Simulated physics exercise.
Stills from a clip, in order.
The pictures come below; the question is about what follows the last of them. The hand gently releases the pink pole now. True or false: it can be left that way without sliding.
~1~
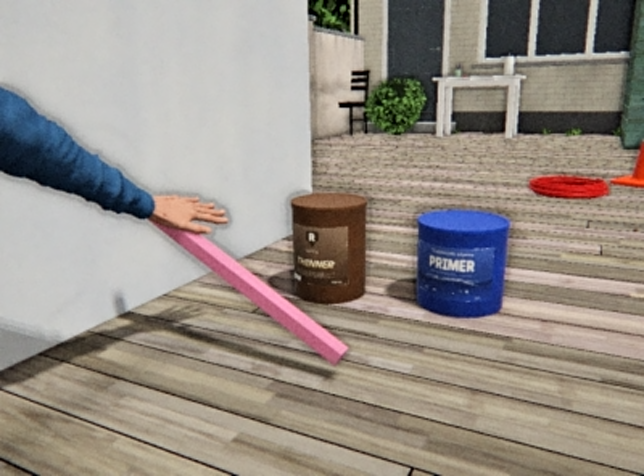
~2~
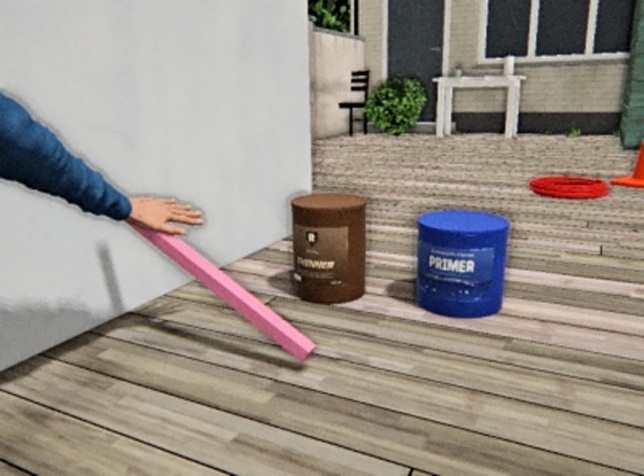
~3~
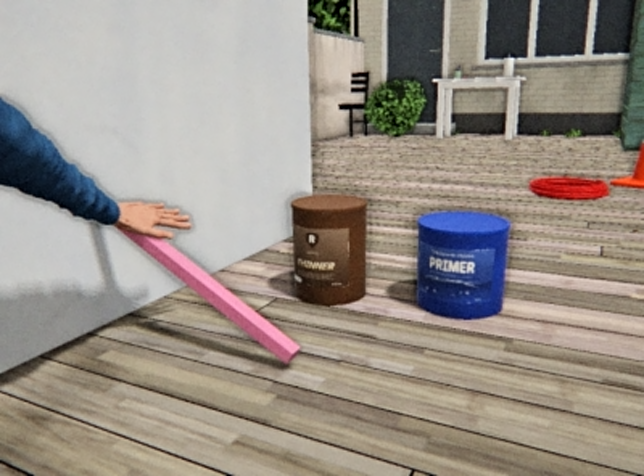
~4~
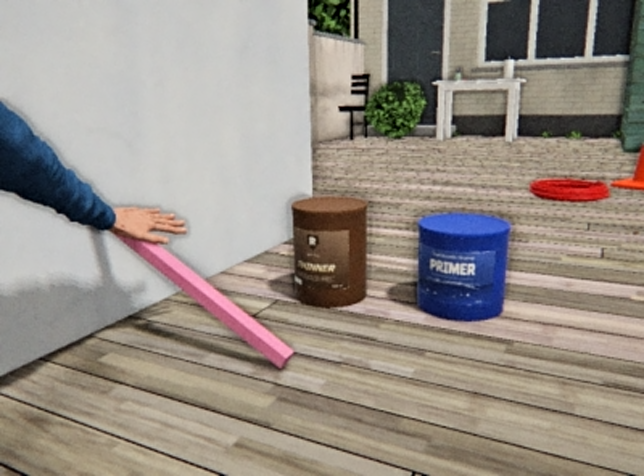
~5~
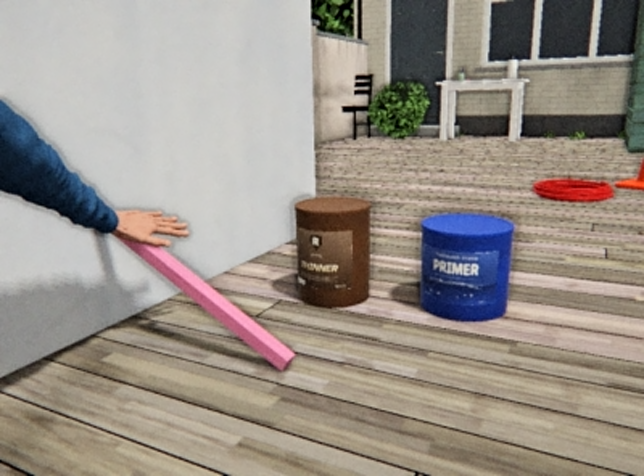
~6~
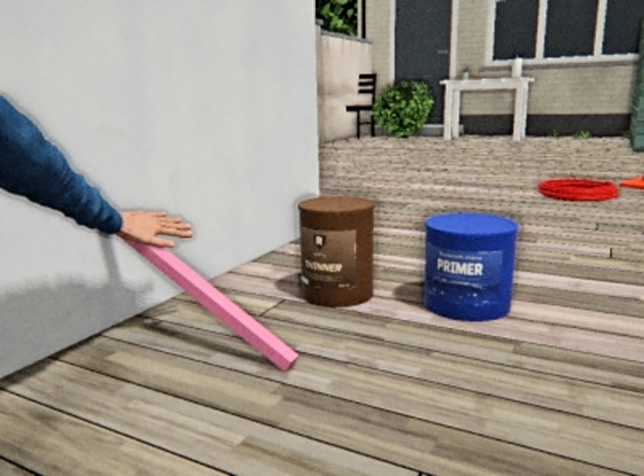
False.
Then, 0.30 s later than the last frame, pink pole 17° lower than it was left near (203, 318).
Then, 0.40 s later than the last frame, pink pole 29° lower than it was left near (208, 340).
When it is over, moved from the start, pink pole; the other 2 as before. End places, in pixels of the last picture, pink pole near (209, 343). The pole slips out.
